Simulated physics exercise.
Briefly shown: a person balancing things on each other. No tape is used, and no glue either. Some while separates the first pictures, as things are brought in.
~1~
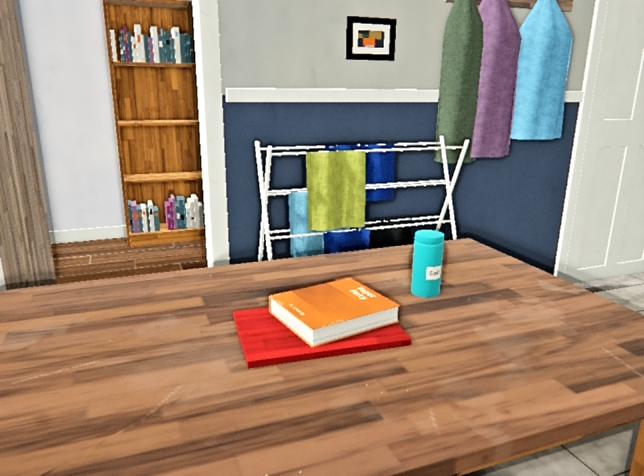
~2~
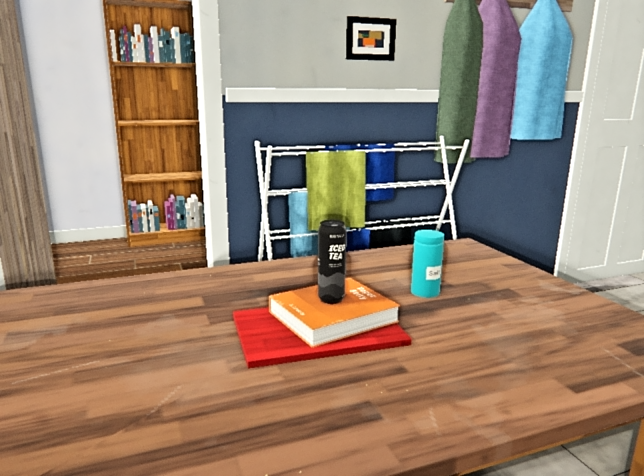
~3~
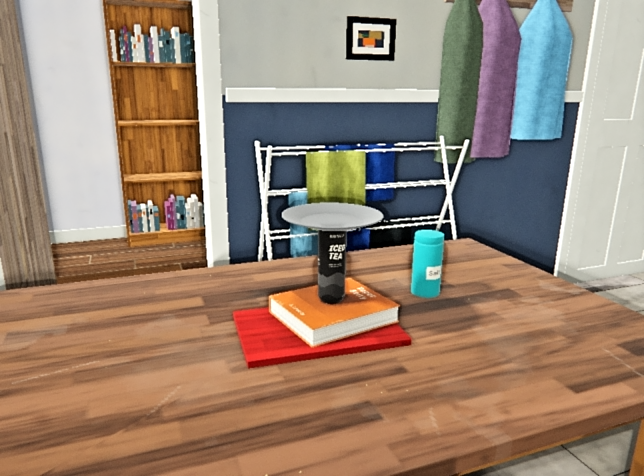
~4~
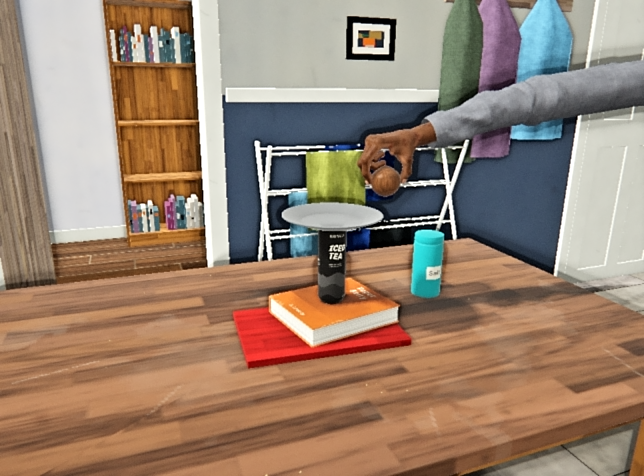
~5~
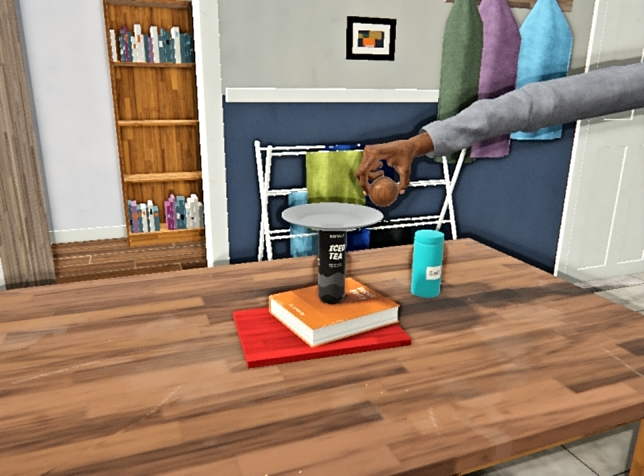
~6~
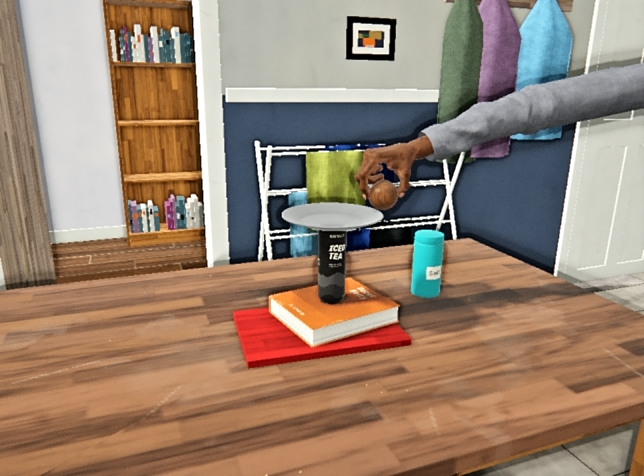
A black can, then a grey plate, appearing stacked on an orange book, and a hand lowering a brown onion to the plate's edge.
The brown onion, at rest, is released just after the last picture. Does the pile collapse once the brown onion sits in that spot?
Yes, it collapses.
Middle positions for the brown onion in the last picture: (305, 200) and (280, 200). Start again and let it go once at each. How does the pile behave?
The first try leaves the pile standing, the second leaves it knocked down.
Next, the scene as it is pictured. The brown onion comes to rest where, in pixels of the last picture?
About (410, 298).
Then, 0.30 s past the last view, brown onion now fallen.
Then, 0.40 s past the last view, things are still on the move.
Finally, fallen, brown onion; the other 5 still in place. Final places as the last picture's camera would see them, brown onion near (410, 299). The pile comes apart.
